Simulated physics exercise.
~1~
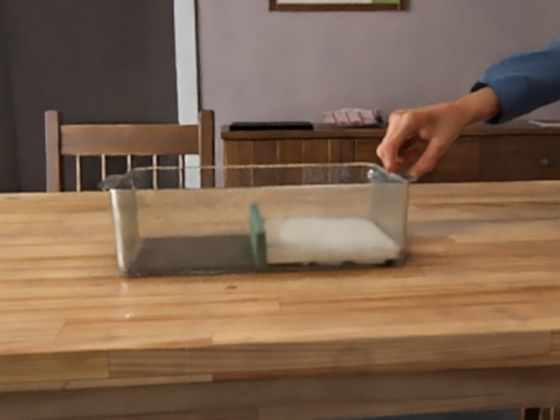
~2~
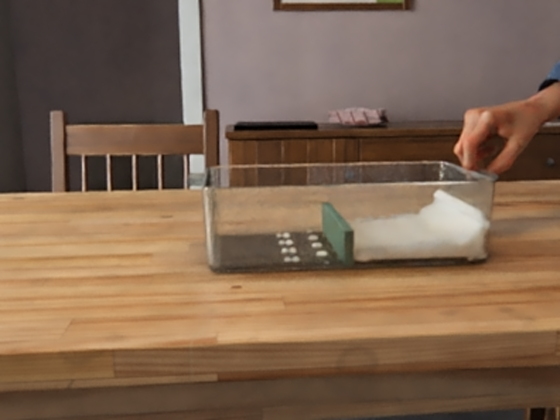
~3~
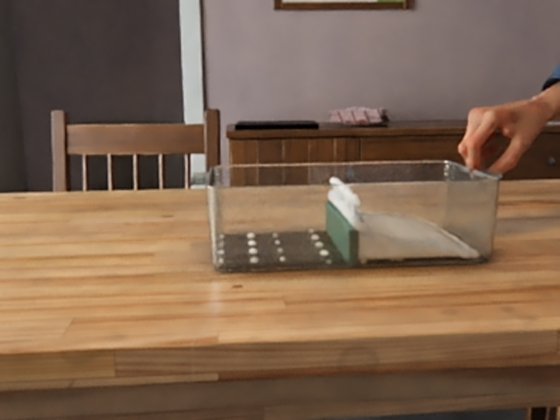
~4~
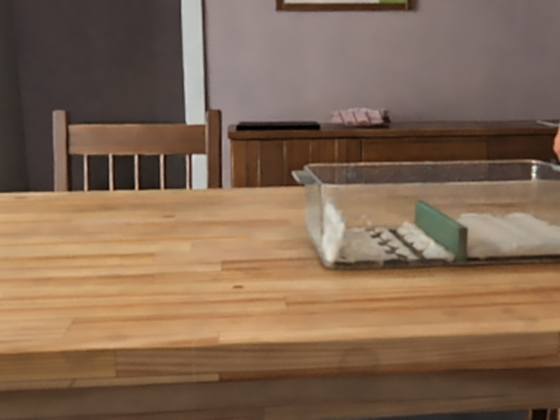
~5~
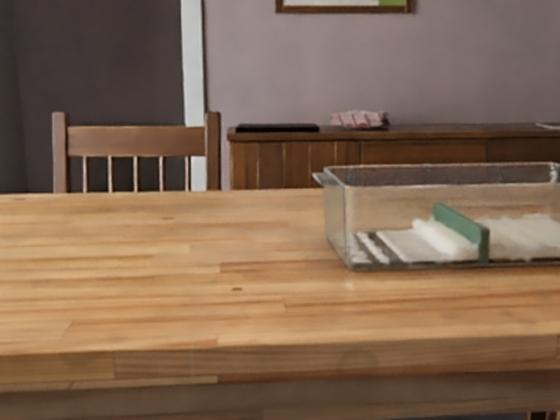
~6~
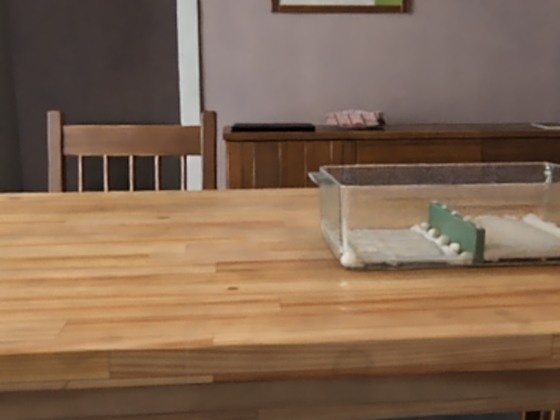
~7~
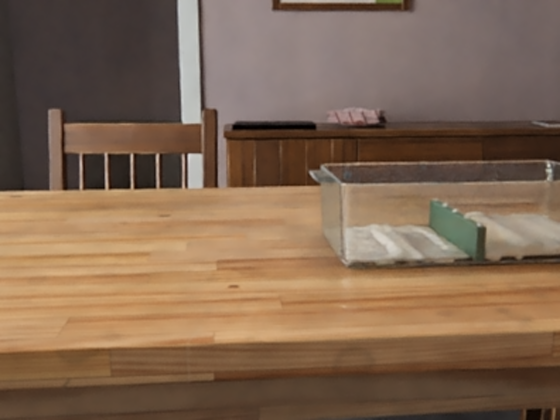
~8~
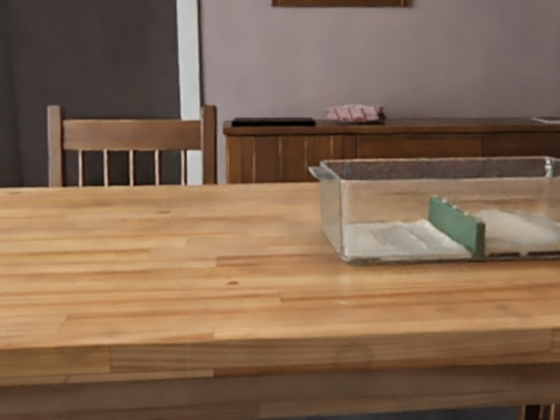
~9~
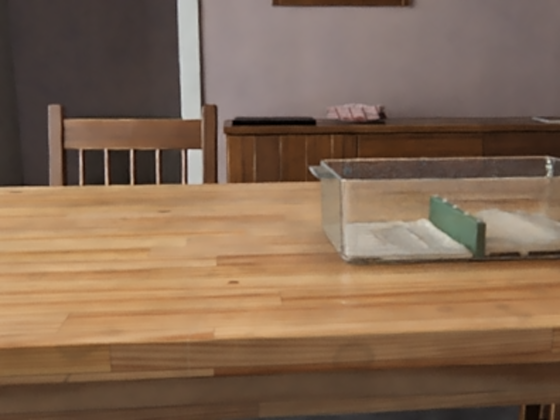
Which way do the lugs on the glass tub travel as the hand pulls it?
The lugs travel to the right along with the tub.
